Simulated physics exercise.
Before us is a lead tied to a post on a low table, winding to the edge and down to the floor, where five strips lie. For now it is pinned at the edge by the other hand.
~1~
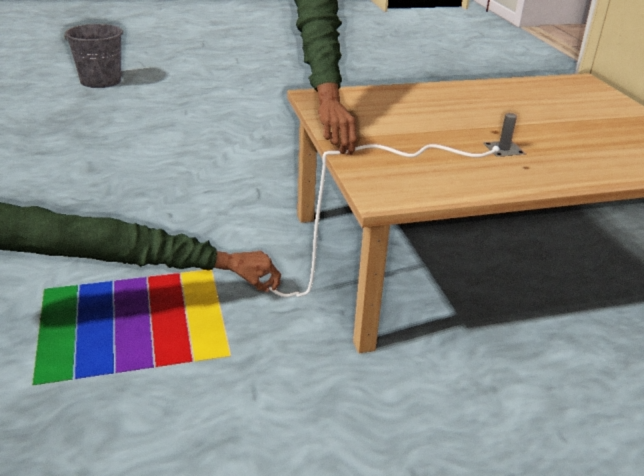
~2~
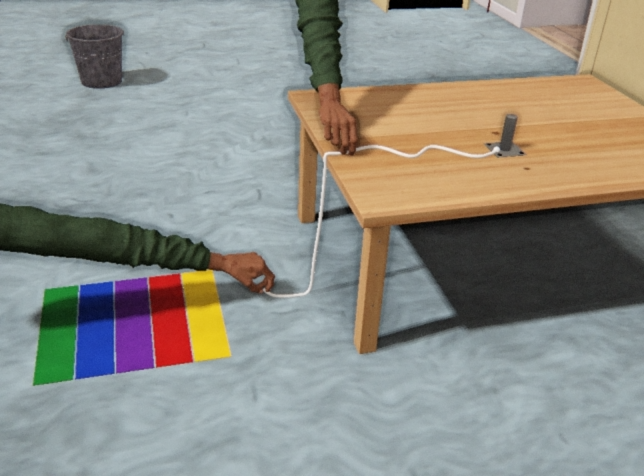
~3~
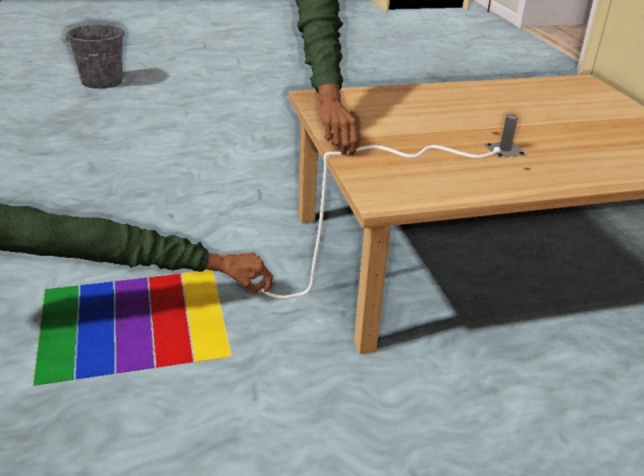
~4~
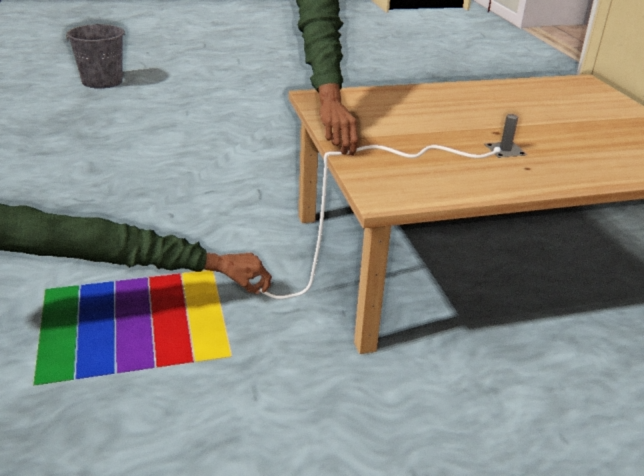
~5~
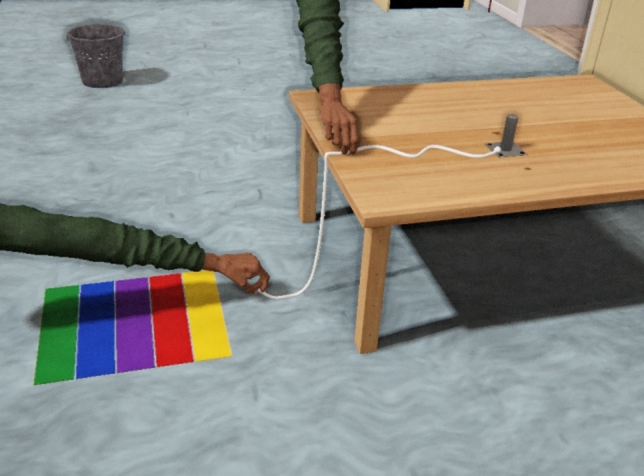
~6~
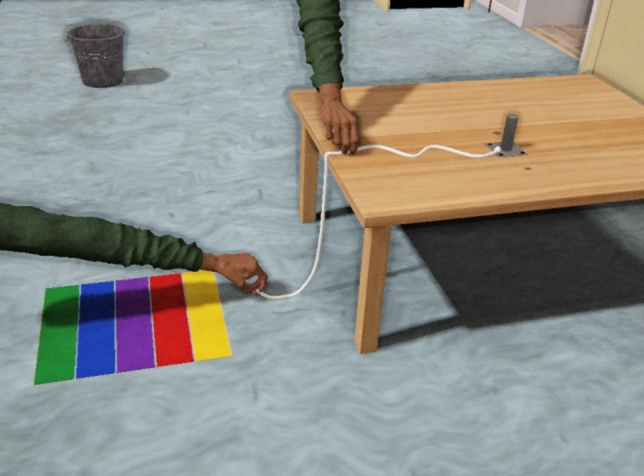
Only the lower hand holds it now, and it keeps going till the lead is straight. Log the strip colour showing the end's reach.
Reach: Purple strip.
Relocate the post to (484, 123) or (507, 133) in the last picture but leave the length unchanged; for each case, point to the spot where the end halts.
First try (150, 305), second try (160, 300).
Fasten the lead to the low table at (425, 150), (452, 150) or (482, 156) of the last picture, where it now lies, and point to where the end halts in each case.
Per try (px, approx.): (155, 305), (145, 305), (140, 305).
A little later, end near (193, 298); over yellow.
Next, end near (156, 303); over red.
When it is tight, end near (134, 305); over purple. The purple one.
